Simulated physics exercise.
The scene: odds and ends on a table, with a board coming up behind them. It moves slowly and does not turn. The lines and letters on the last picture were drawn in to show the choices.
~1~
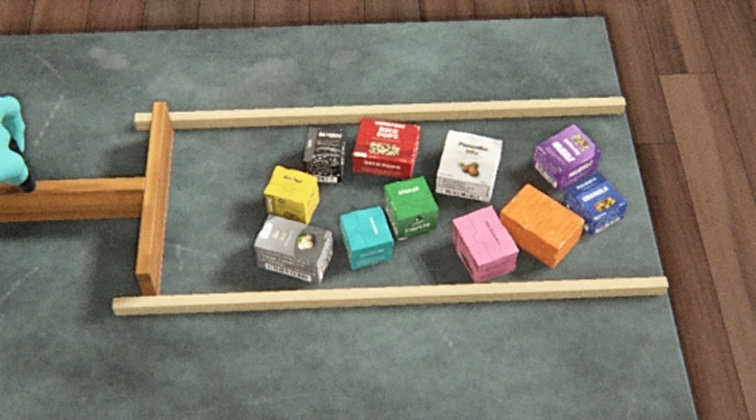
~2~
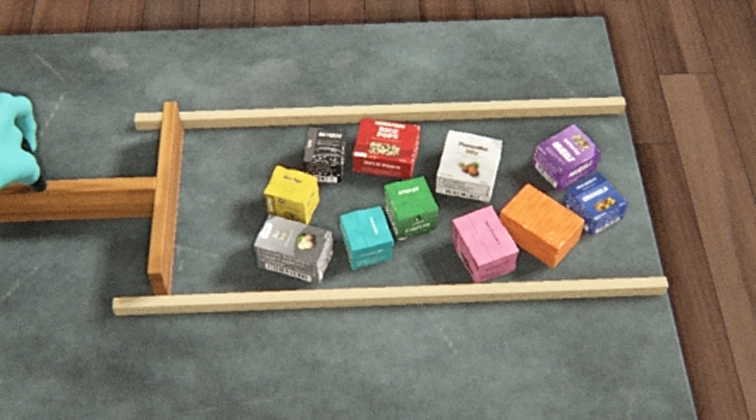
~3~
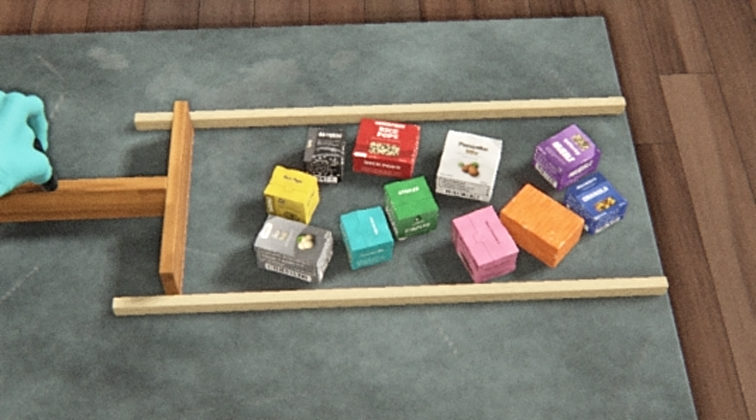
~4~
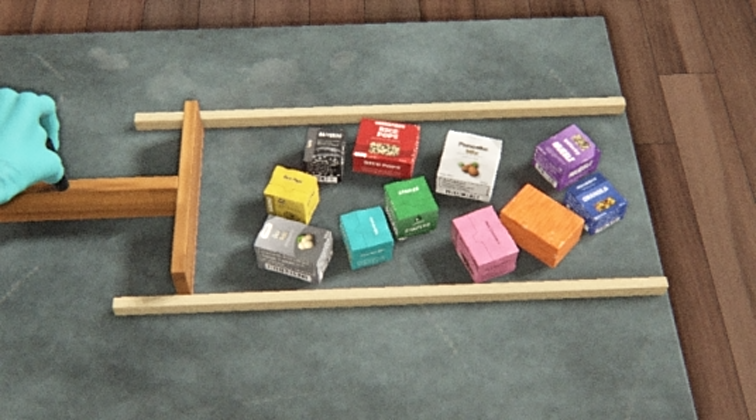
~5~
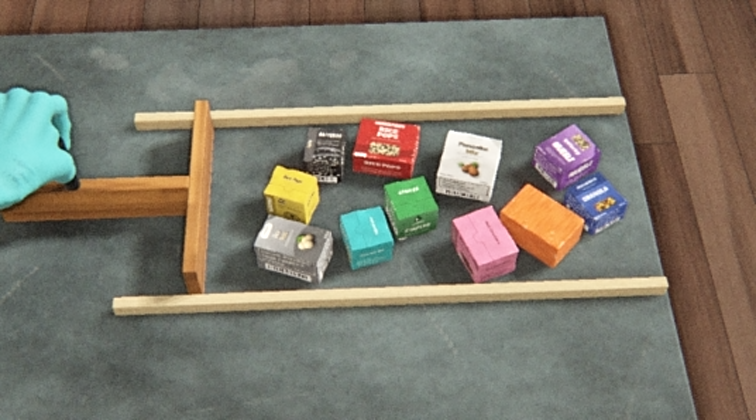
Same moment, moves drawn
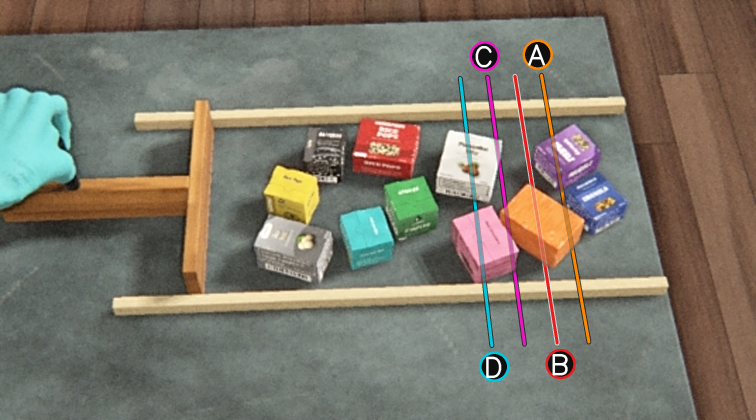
A gloved teal hand slowly pushed a wooden board a short way to the right between two pale rails, toward a scattering of small colourful boxes that stayed still on the grey tabletop.
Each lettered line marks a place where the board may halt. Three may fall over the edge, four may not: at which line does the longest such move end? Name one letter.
Stop at C.
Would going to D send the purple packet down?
Yes.
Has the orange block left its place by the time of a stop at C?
By then, yes.
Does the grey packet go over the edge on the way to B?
By then, no.
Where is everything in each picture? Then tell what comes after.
Purple packet (566, 158); grey packet (294, 249); yellow packet (292, 196), in the first picture.
Board (162, 182); green box (411, 208), in the second picture.
Board (174, 182); black box (325, 155), in the third picture.
Board (185, 181); orange block (540, 225), in the fourth picture.
Board (196, 181); turquoise packet (366, 237); red packet (386, 149); purple packet (566, 158), in the fifth picture.
On the marked copy, A at (563, 197); B at (534, 198); C at (504, 199); D at (475, 200).
Following C. Soon after the start, board (308, 177); black box (336, 154); grey packet (351, 236).
Later, board (421, 173); purple packet (606, 158); blue box (610, 201).
In the end, board (502, 170); blue box over the edge; purple packet over the edge; three fallen.
As for the rest, A drops six; B drops five; D is within the limit but short.
